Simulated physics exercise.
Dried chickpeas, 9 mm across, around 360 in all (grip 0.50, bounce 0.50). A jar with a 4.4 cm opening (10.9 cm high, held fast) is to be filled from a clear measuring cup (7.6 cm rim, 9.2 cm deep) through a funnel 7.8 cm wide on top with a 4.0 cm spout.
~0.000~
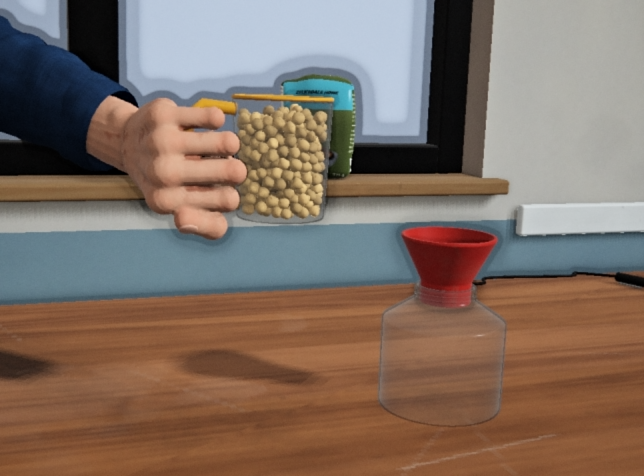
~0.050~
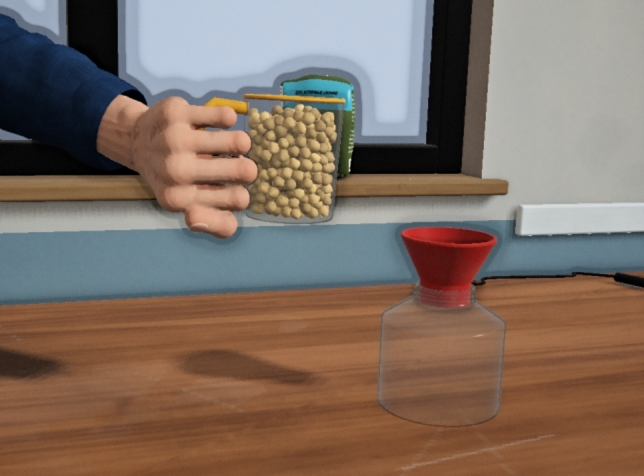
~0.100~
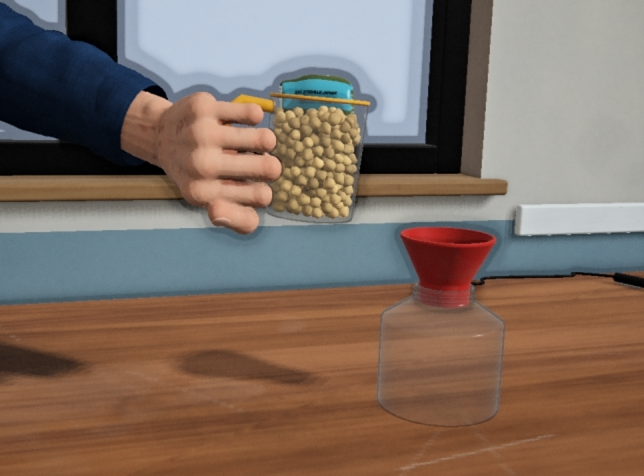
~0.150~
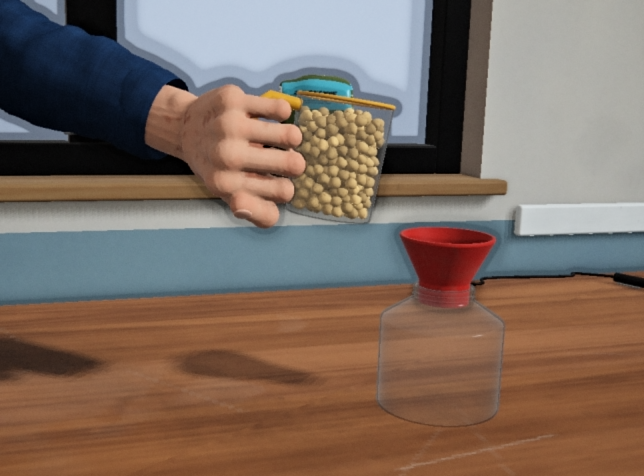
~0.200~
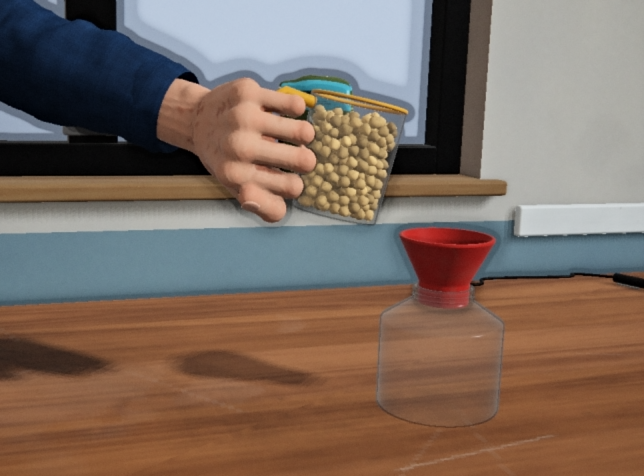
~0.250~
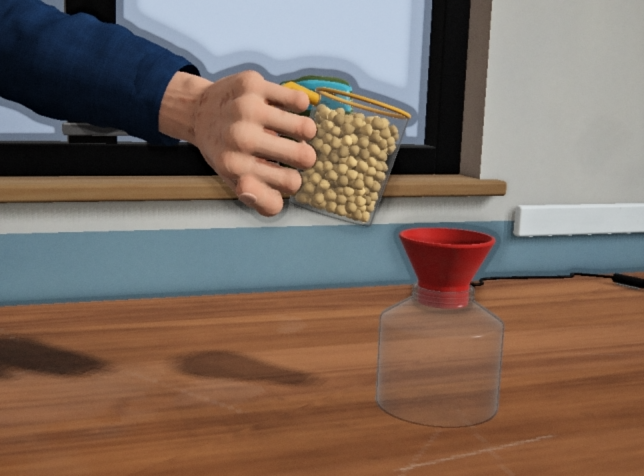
Hand carrying a clear cup of dried chickpeas rightward above a wooden table, then tilting it near a red funnel in a jar.
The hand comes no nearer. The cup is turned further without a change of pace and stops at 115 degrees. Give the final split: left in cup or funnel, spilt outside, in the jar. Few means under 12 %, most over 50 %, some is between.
Still above few, spilt most, jar some.
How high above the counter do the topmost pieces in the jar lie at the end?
About 3.0 cm.
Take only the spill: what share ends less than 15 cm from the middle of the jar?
Some 60 per cent.
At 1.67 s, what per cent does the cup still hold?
About 30 per cent.
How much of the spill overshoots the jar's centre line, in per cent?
About 10 per cent.
Then, at 0.82 s, tilt 63 degrees; the cup holds 100 %, the jar 0 %.
After 1.20 s, tilt 94 degrees; the cup holds 95 %, the jar 0 %.
After 1.67 s, tilt 115 degrees; the cup holds 30 %, the jar 20 %.
At rest (2.8 s), still above 0 %, spilt 70 %, jar 30 %.
